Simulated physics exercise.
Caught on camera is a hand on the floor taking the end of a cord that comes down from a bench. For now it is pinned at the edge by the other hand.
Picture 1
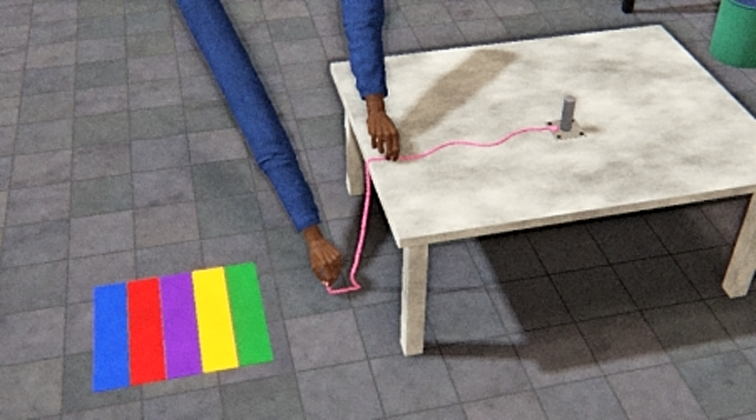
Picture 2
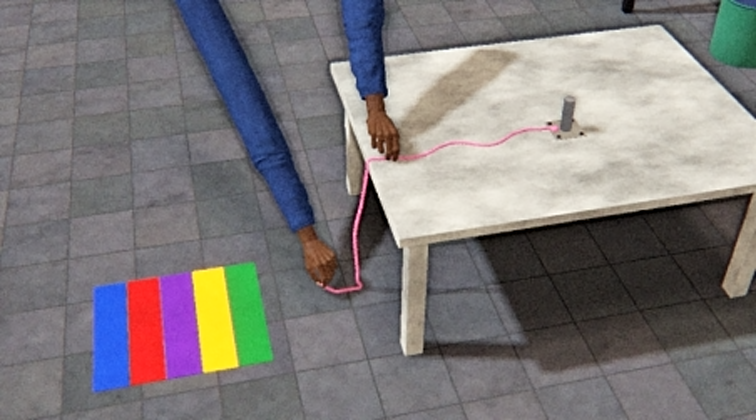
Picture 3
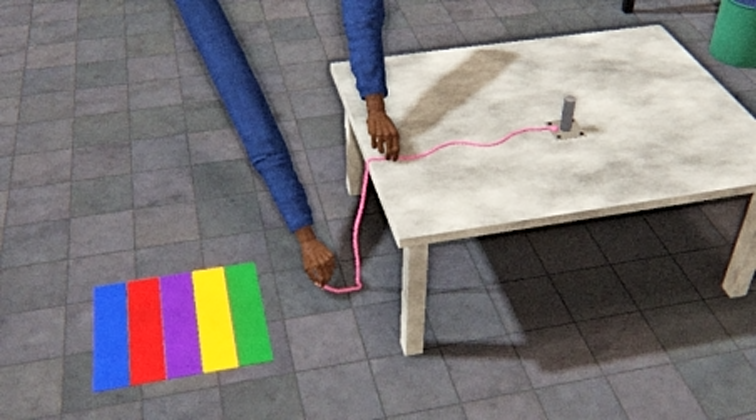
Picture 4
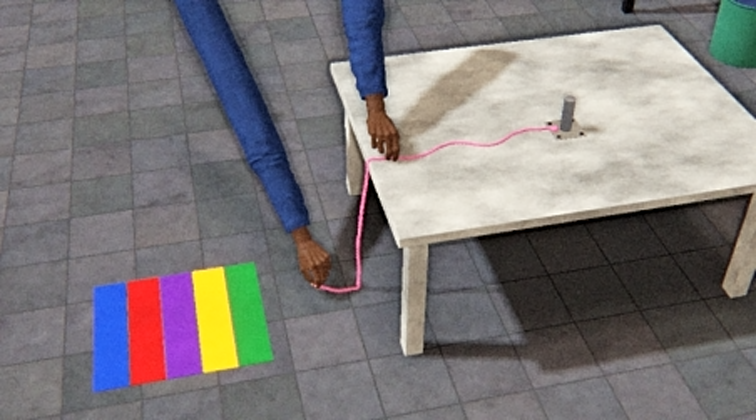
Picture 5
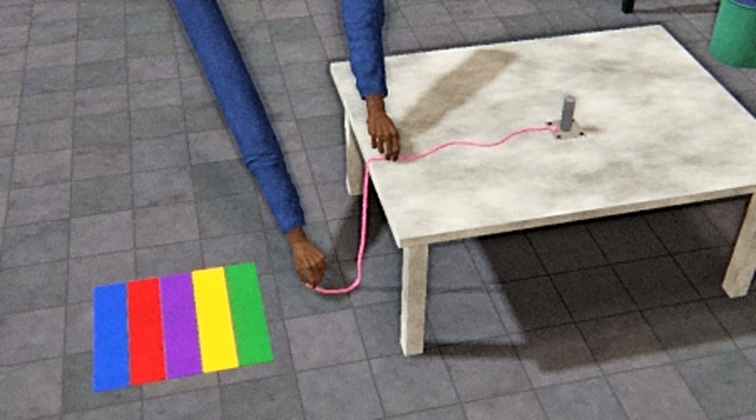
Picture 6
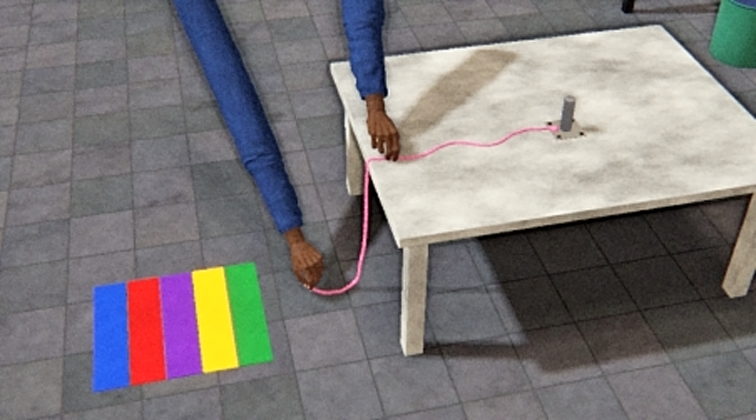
The video shows one hand pinning a pink cord at a pale table's edge while another, low by the floor, holds its end and shifts it slightly left toward colored stripes, the hanging section rounding into a smoother curve.
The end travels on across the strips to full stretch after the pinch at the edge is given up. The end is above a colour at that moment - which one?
The yellow one.
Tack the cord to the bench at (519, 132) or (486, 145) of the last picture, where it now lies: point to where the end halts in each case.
(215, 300) and (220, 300).
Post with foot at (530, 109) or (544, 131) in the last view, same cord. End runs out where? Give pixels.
Try 1 near (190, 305), try 2 near (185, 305).
Soon after, end near (281, 291); short of the strips.
Then, end near (238, 298); over green.
At full stretch, end near (213, 302); over yellow. Over yellow.
